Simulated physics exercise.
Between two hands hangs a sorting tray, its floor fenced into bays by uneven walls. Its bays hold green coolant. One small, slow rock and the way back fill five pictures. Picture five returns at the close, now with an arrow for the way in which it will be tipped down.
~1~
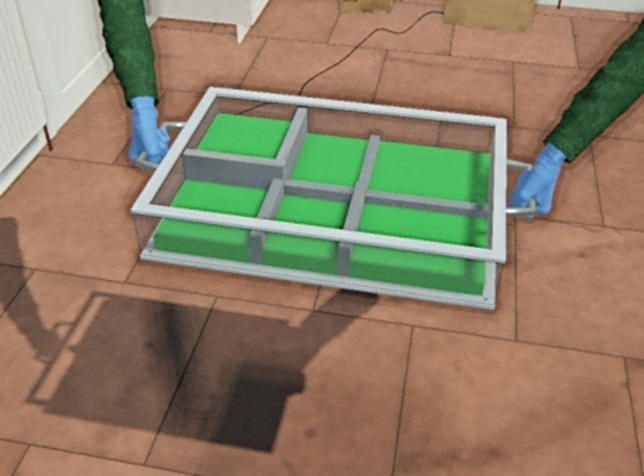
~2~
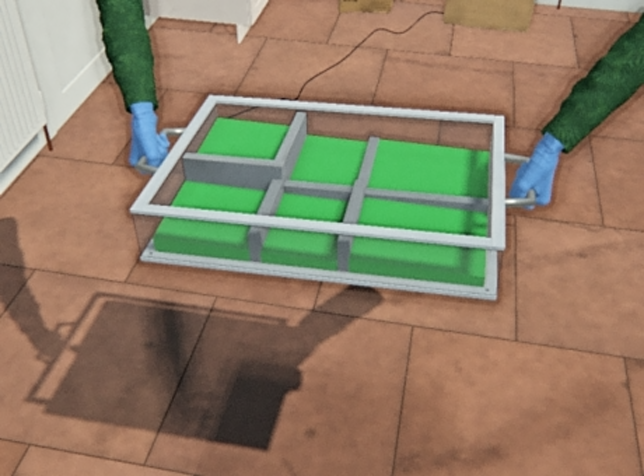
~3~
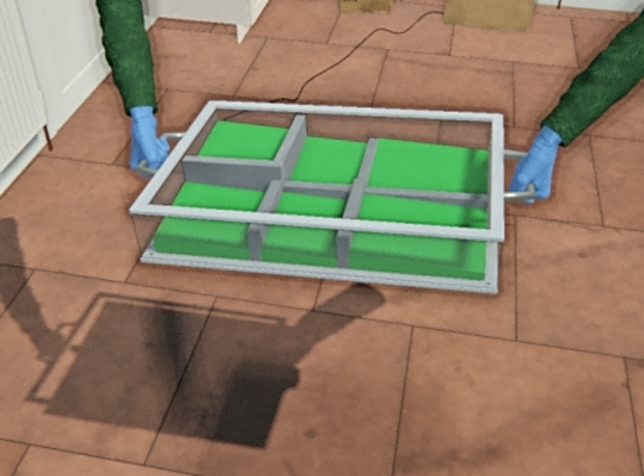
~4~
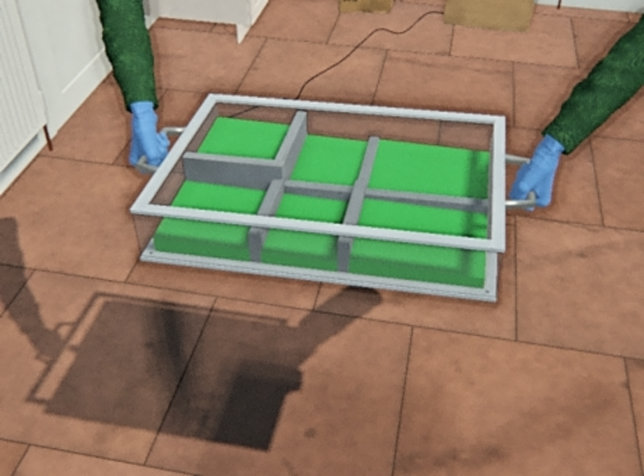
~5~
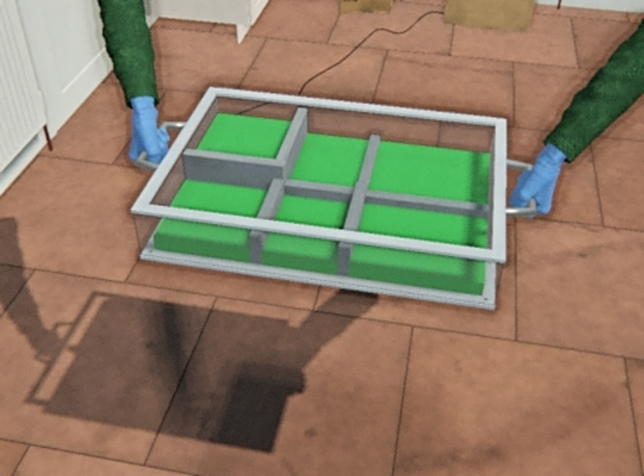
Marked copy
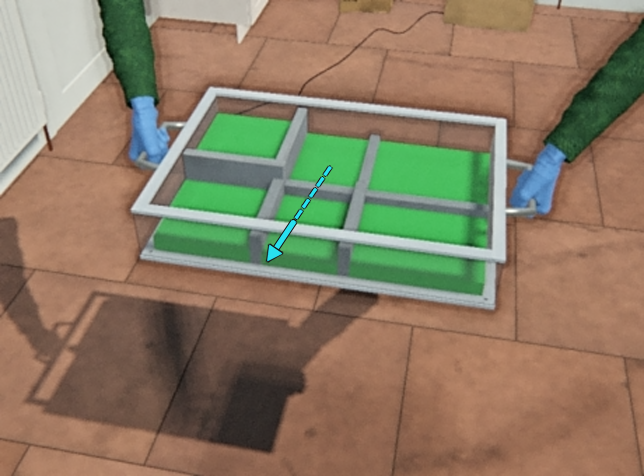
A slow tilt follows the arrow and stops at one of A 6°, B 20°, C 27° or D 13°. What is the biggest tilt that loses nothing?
Angle B just does it.
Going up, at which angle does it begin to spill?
C.
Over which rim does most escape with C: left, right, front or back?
The front rim.
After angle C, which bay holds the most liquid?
The front left bay.
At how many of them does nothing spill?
Three of the four.
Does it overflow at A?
No.
The arrow ends at (270, 256).
If A is chosen, nothing spills; the back left bay holds the most.
If B is chosen, nothing spills; the back left bay holds the most.
If C is chosen, about 17 % goes over the rim.
If D is chosen, nothing spills; the back left bay holds the most.
